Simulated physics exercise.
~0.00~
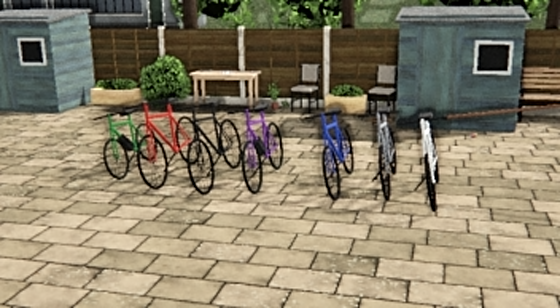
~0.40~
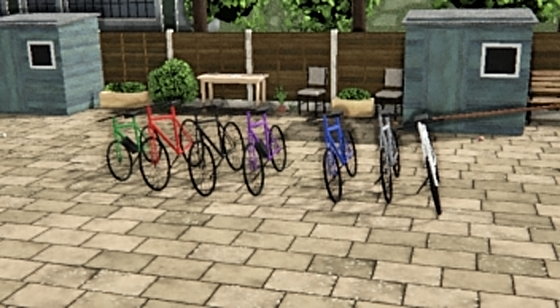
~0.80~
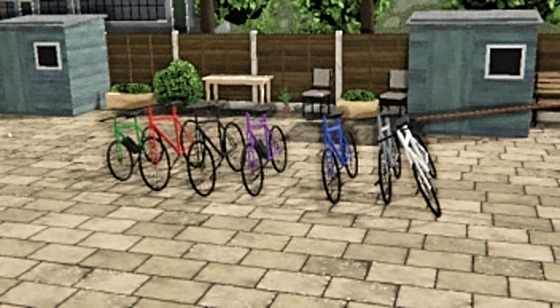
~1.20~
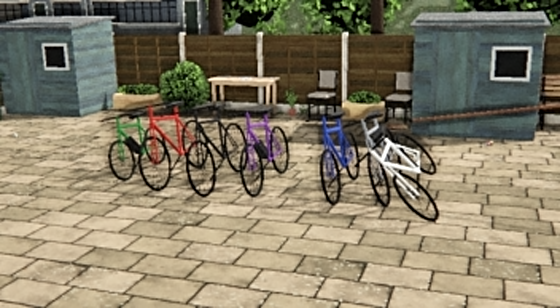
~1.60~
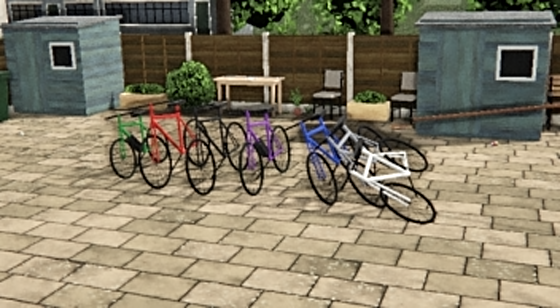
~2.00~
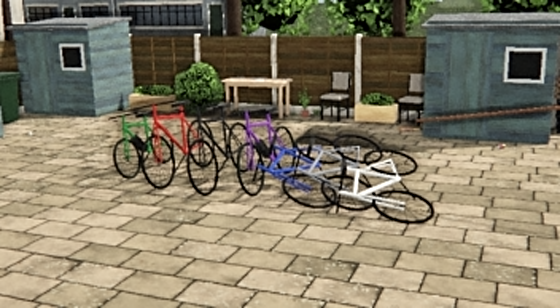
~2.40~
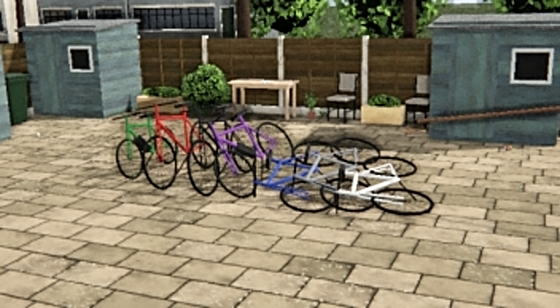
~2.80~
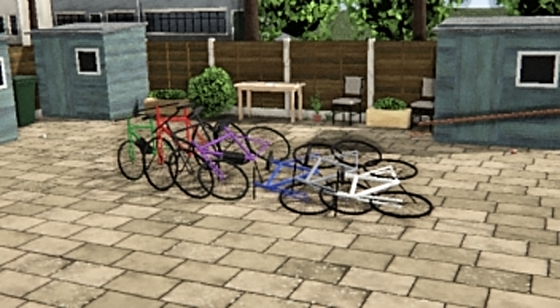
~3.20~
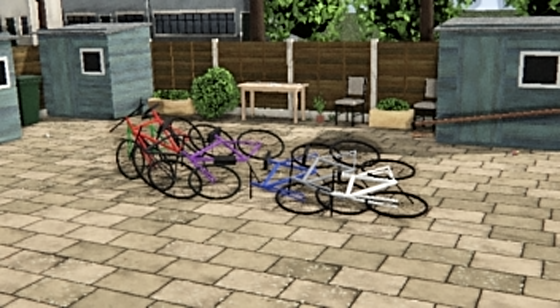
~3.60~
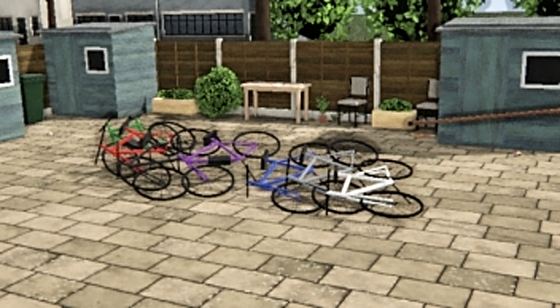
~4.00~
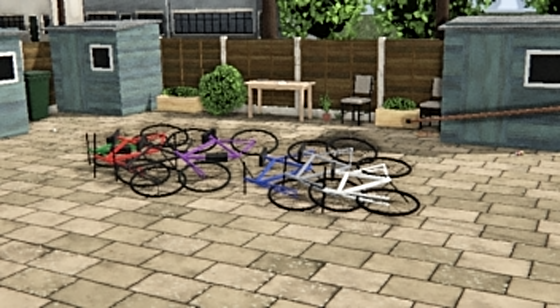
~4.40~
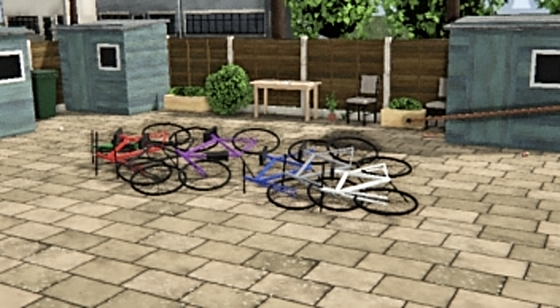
The clip opens on seven bicycles standing side by side on a paved yard, with blue-grey sheds, a wooden fence, a table and chairs behind them. The white bicycle at the right end tips to the left and leans into its neighbour. Both go down against the blue bicycle, which topples too. The fall carries on to the purple bicycle and the dark one beside it, while the view drifts slightly sideways. The red bicycle then tips over, and the green one at the far left goes down as well, leaving every bicycle lying in an overlapping row.
